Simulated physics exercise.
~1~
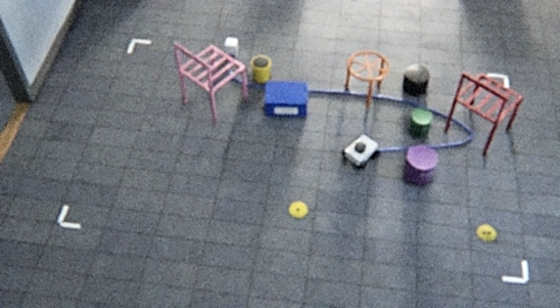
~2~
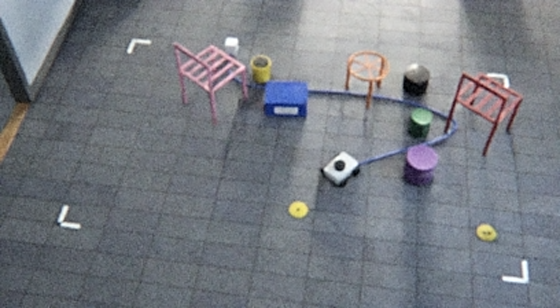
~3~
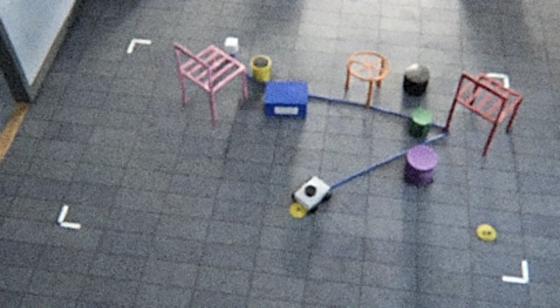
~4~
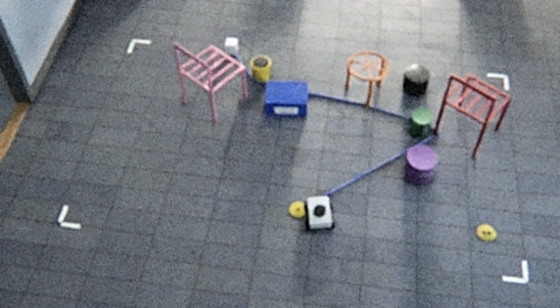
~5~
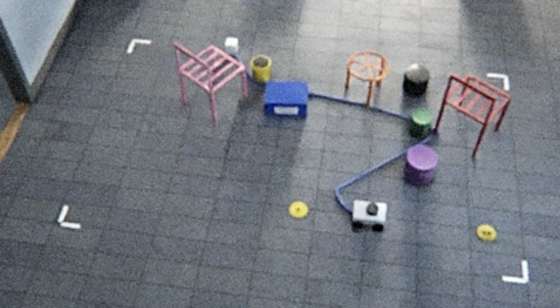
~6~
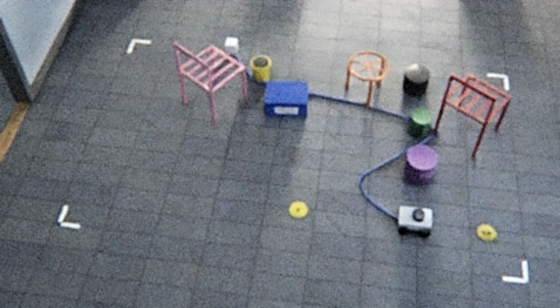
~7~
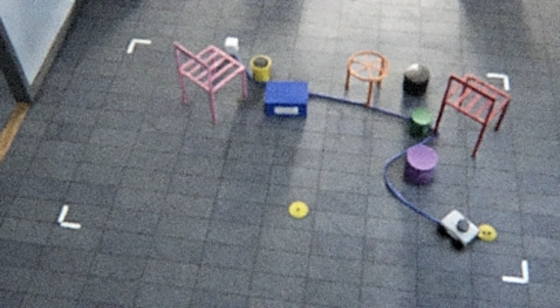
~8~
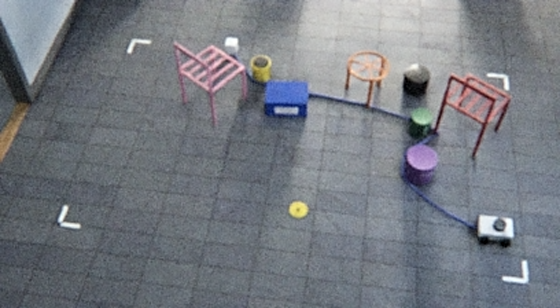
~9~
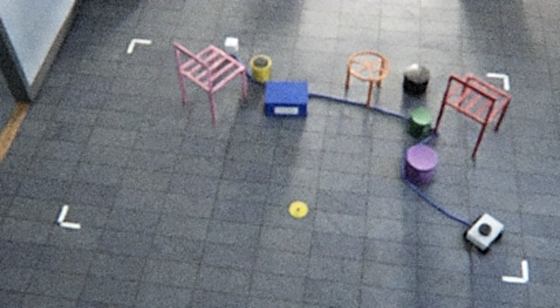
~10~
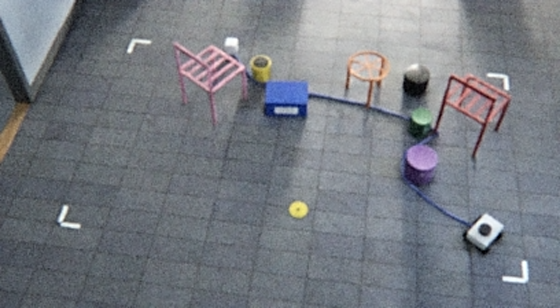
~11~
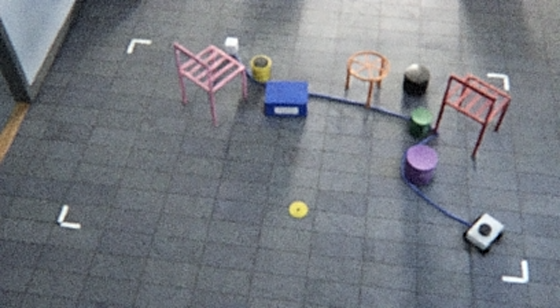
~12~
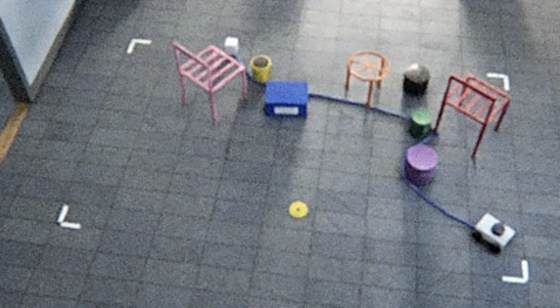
A small white cart trailing a blue lead rolled left and down to one yellow mark, shifting the red chair slightly along the way, then turned right to the other mark and stopped over it, its lead bent around the purple bin.
